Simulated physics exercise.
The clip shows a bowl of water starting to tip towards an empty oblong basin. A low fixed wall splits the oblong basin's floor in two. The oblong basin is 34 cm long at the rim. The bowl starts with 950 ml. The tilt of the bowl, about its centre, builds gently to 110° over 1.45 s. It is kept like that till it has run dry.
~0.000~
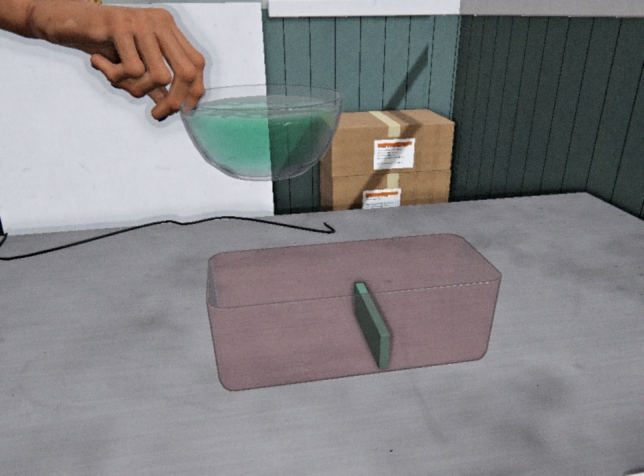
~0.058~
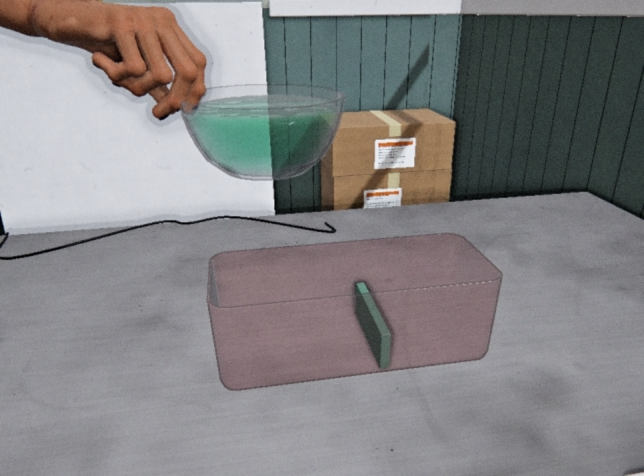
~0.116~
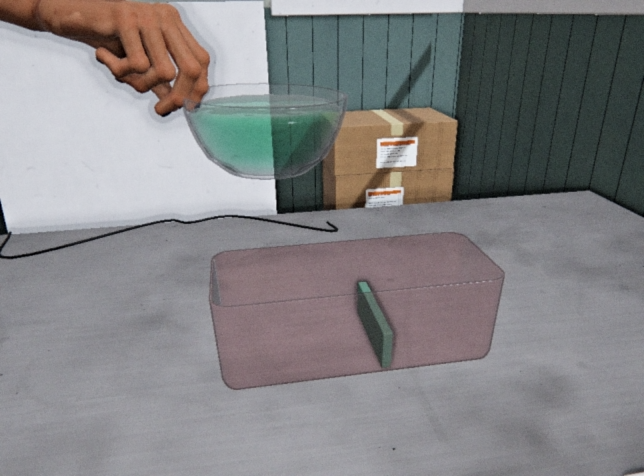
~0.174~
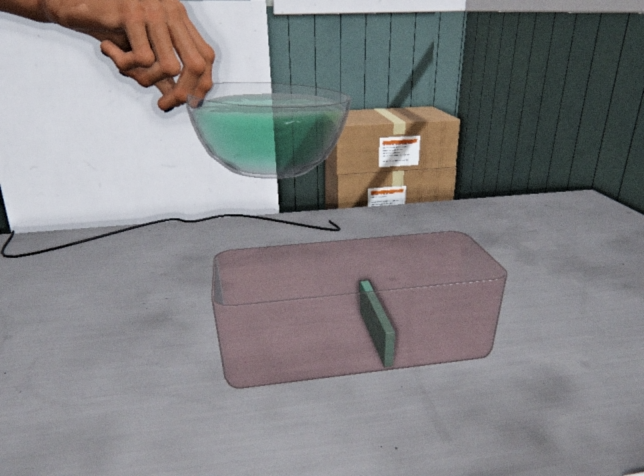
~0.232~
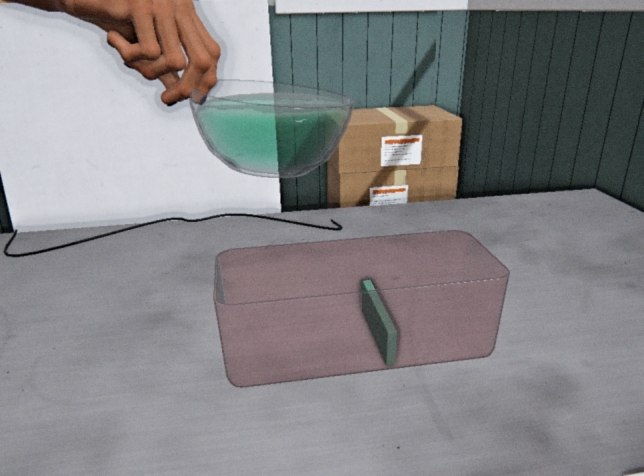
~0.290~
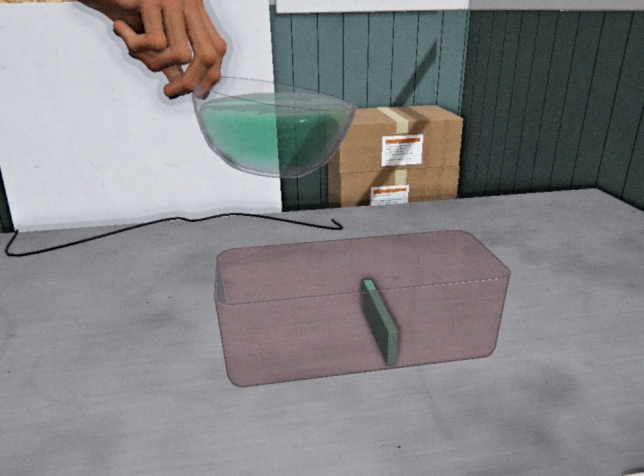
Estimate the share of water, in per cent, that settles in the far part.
The far part has some 74 per cent.
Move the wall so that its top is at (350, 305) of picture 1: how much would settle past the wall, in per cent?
In that case some 90 per cent.
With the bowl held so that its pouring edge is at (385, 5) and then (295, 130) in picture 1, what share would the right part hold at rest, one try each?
In turn about 75 and 25 per cent.
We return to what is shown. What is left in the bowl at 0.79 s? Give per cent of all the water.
Near 42 in a hundred.
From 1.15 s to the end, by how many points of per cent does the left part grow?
Some 10 per cent.
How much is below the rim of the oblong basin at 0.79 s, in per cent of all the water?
About 22 per cent.
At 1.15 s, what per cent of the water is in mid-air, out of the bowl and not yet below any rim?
Near 6 in a hundred.
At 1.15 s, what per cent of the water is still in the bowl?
Some 1 per cent.
Then, 0.79 s in, the tilt is 62° and 42 per cent is still to pour, 2 is left of the wall and 20 right of it.
Then, 1.15 s in, the tilt is 99° and 1 per cent is still to pour, 15 is left of the wall and 77 right of it.
Then, 1.53 s in, the tilt is 110° and 0 per cent is still to pour, 25 is left of the wall and 74 right of it.
Then, 1.95 s in, the tilt is 110° and 0 per cent is still to pour, 25 is left of the wall and 74 right of it.
Finally, 25 per cent lies left of the wall, 74 right of it and 1 outside.
